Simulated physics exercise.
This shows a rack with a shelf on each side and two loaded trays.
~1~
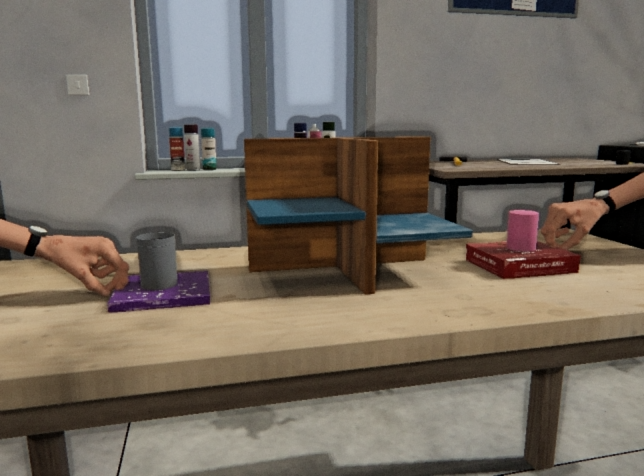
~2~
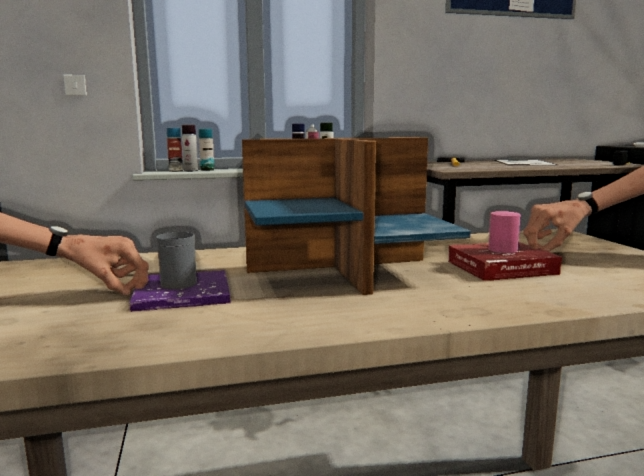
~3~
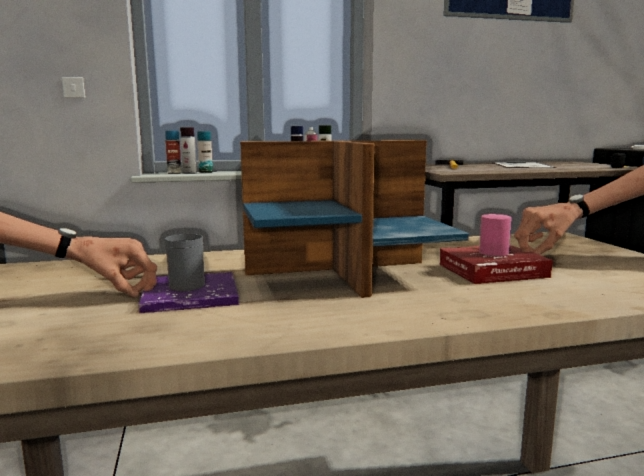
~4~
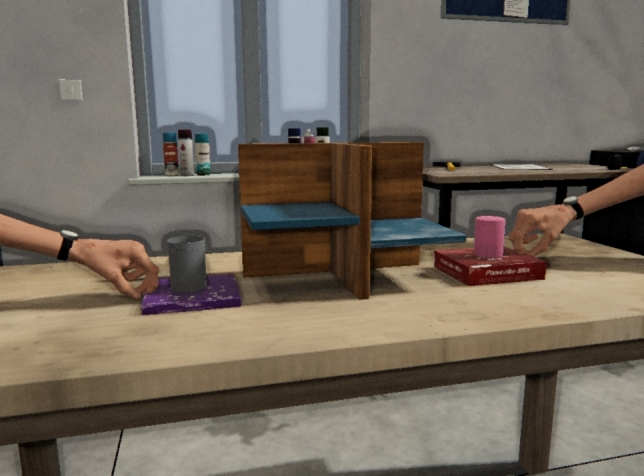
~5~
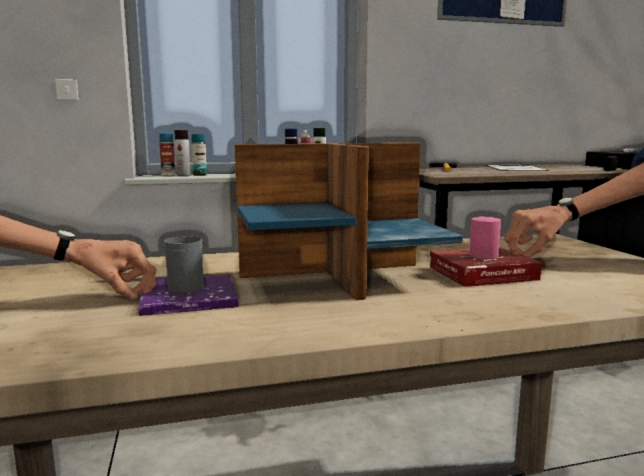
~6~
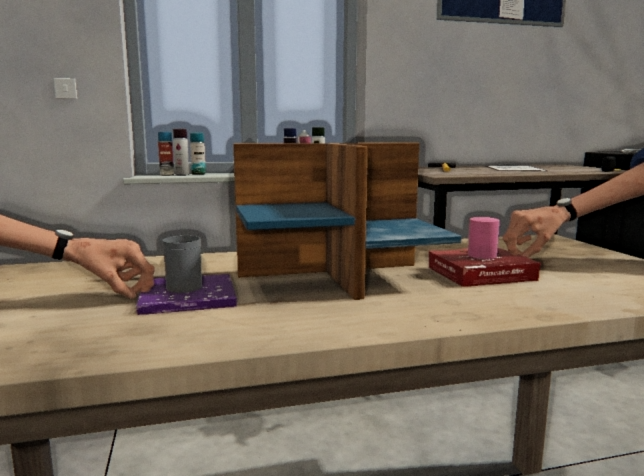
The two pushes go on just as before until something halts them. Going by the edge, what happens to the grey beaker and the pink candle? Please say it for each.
What happens: The grey beaker goes past the edge cleanly; the pink candle is struck by the edge.
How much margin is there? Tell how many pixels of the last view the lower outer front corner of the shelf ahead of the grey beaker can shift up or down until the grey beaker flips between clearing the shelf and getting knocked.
It would take a shift of about 16 pixels, down.
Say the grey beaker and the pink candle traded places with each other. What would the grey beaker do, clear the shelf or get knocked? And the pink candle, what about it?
After the change, the grey beaker runs into the shelf, and the pink candle fits beneath.
Then, 1.02 s on from there, grey beaker riding along near (244, 261); pink candle riding along near (450, 240).
Then, 1.92 s on from there, grey beaker riding along near (283, 258); pink candle turned 25° from its first pose near (449, 241).
Then, 2.12 s on from there, grey beaker riding along near (283, 258); pink candle turned 68° from its first pose near (464, 256).
In the end, the grey beaker passes below, near (283, 258); the pink candle is knocked back, near (481, 261).
